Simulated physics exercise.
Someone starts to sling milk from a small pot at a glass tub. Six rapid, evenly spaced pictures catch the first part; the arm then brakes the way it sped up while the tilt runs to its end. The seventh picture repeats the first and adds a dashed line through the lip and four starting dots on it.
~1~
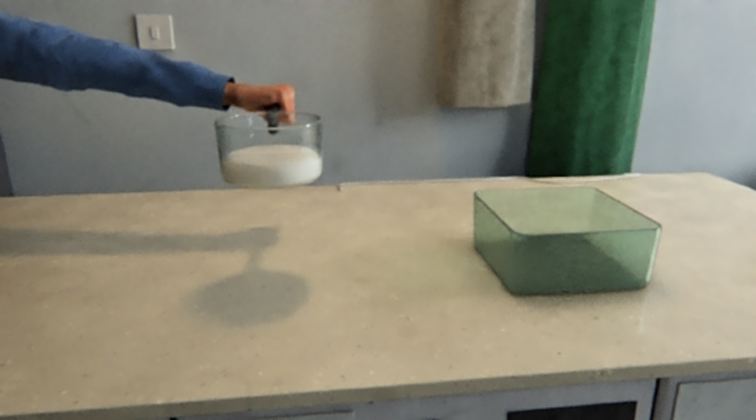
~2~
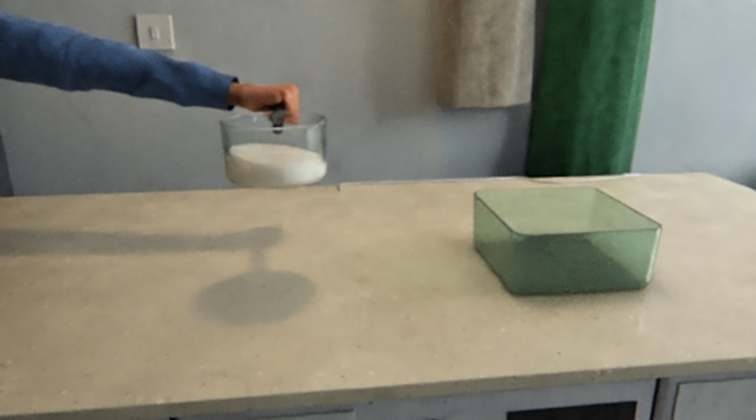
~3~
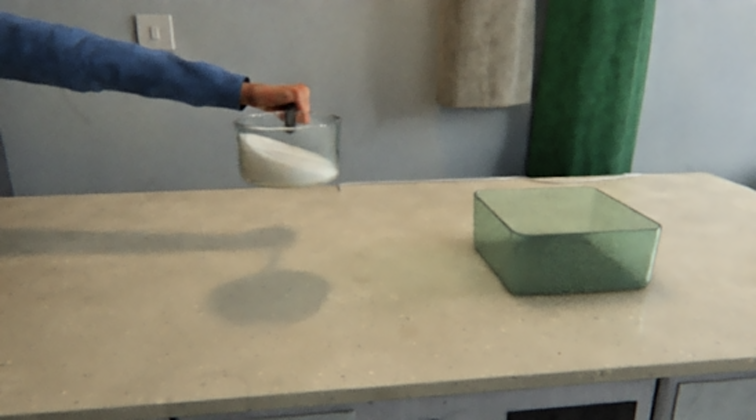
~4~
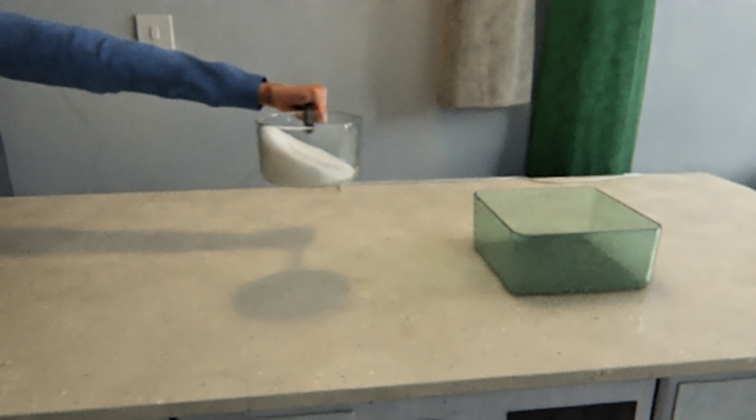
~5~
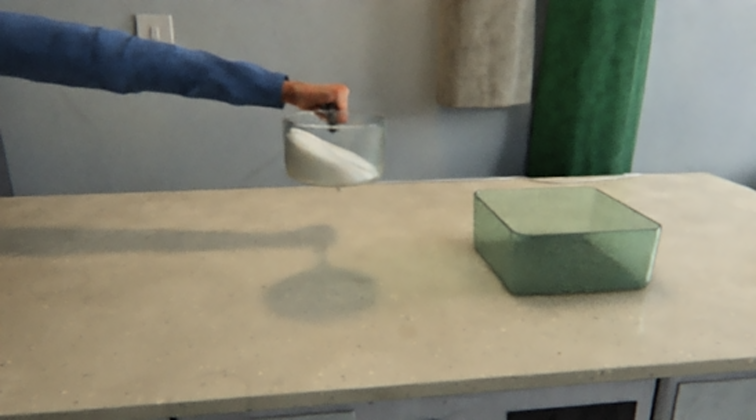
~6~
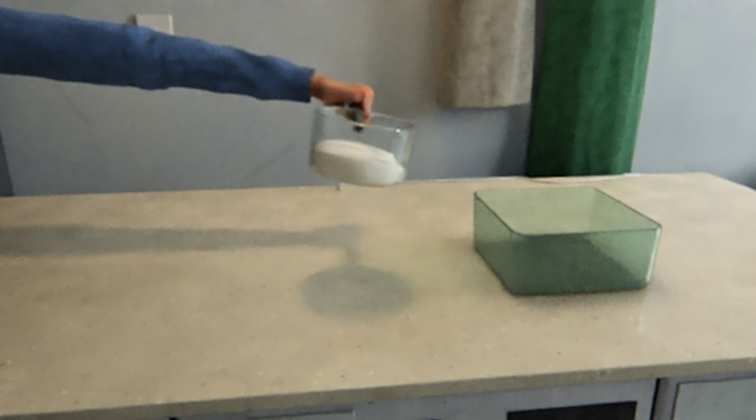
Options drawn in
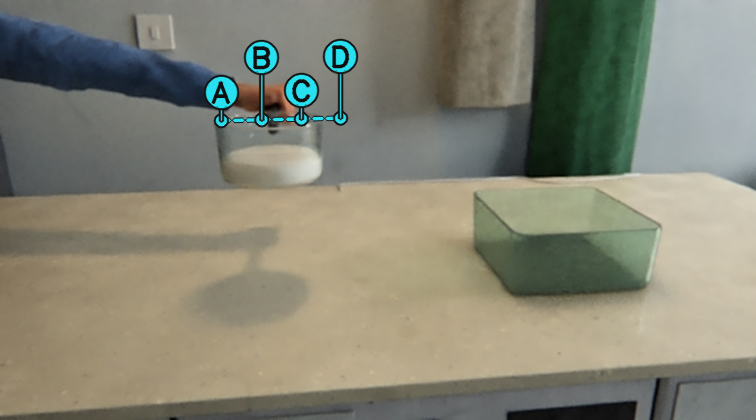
A hand at the end of a blue-sleeved arm holds a small clear pot of white milk above the left side of a pale speckled countertop, seen from the front and slightly above by a still camera. A green-tinted glass tub sits at right, before a grey wall with beige and green cloths. The arm carries the pot rightward, the milk slopes up the left side, and the pot tilts slightly right.
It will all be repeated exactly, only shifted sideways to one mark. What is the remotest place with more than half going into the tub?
D.
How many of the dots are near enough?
One of them.
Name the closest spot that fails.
C.
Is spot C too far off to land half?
Yes, that goes wrong.
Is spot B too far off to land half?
Yes, that goes wrong.
On the marked copy, A at (221, 120); B at (261, 119); C at (301, 118); D at (340, 118).
Choosing A, about 0 % lands in the tub, 100 % falls short.
Choosing B, about 9 % lands in the tub, 90 % falls short.
Choosing C, about 34 % lands in the tub, 62 % falls short and 5 % goes beside or beyond.
Choosing D, about 63 % lands in the tub, 32 % falls short and 5 % goes beside or beyond.
